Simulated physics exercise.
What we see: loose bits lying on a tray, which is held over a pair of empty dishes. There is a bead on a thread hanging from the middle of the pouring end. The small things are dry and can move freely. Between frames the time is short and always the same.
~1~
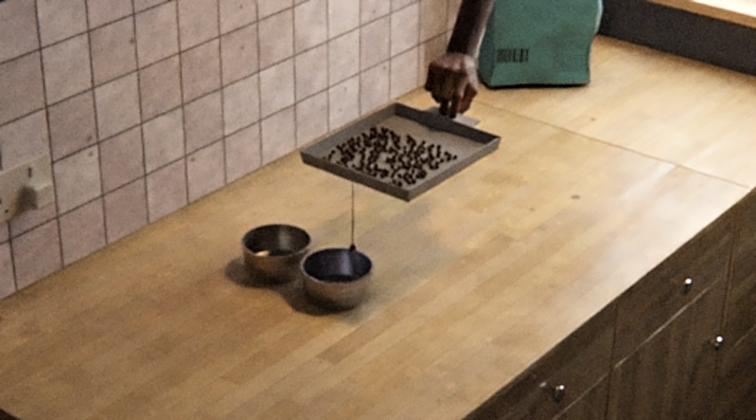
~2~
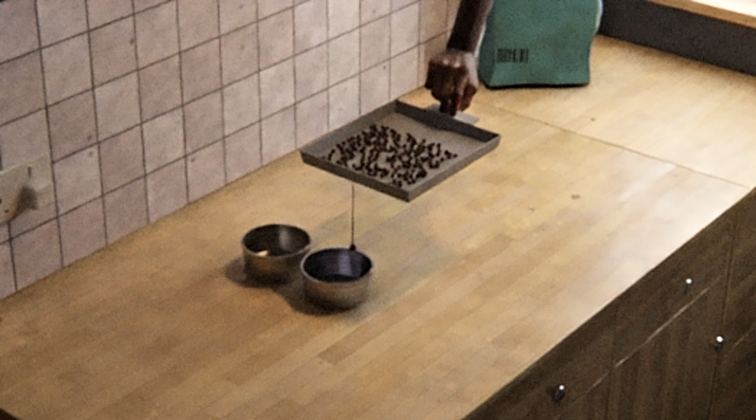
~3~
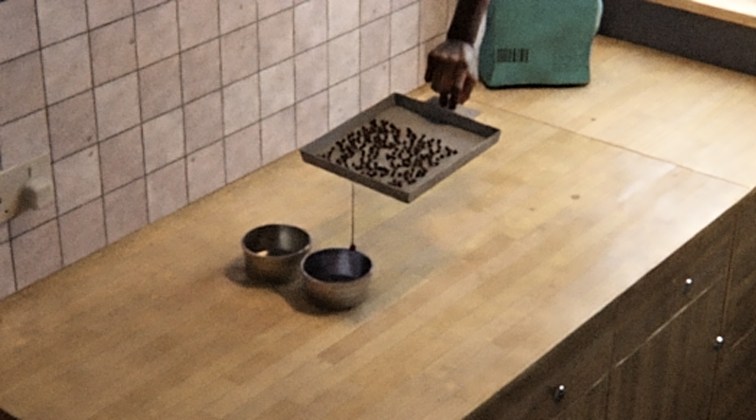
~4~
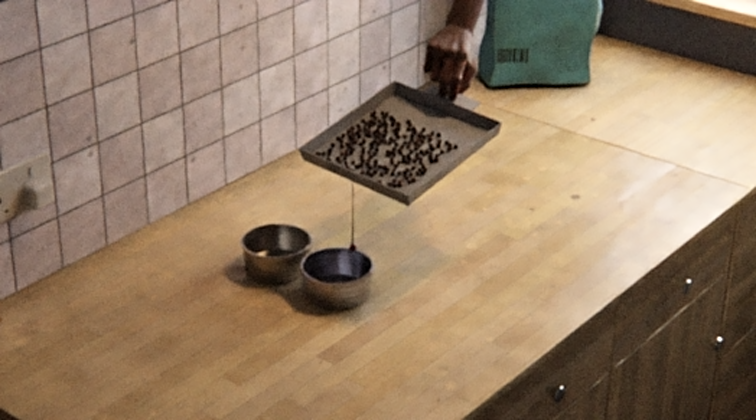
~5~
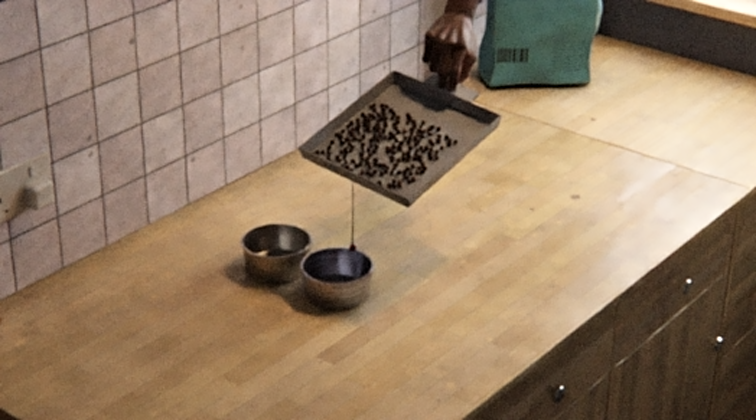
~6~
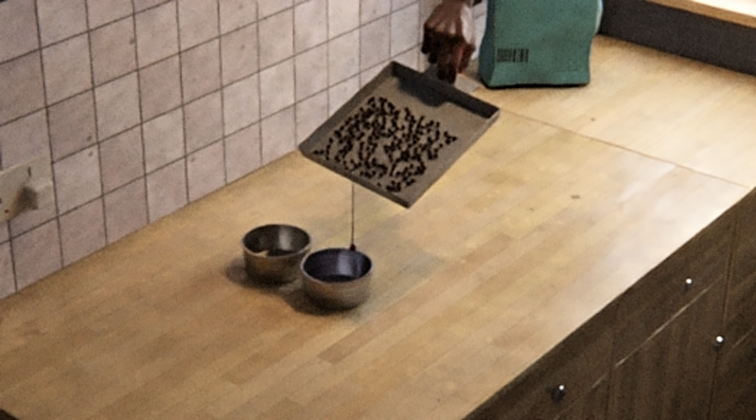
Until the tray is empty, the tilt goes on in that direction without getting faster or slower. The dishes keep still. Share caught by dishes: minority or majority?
Minority.
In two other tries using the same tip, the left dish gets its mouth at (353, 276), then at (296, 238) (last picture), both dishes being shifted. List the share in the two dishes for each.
50 and 30 in a hundred.
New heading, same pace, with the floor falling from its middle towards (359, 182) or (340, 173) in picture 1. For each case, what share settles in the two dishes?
First some 60, then 80 per cent.
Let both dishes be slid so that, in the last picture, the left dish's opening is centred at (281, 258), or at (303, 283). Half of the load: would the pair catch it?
Catch, run one: Below the halfway mark; run two: Below the halfway mark.
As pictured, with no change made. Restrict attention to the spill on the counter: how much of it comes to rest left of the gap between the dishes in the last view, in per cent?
Estimate: About 0 percent.
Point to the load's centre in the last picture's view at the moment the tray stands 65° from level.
Look about (380, 181) in the last picture.
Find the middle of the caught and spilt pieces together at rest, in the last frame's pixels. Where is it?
Somewhere around (390, 311) in the final view.
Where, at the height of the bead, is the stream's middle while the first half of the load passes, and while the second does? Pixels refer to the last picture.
The opening half passes (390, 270), the closing half (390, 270).
Just after the last frame, tray tipped steeply; almost all on the tray; just a few outside both; just a few in the air.
A moment on, tray tipped past a quarter turn; roughly two thirds on the tray; just a few in the right dish; about a tenth outside both; roughly a quarter in the air.
Further on, tray tipped past a quarter turn; roughly a quarter in the right dish; the larger part outside both.
When it is over, tray tipped past a quarter turn; roughly a quarter in the right dish; not one in the left dish; the larger part outside both.
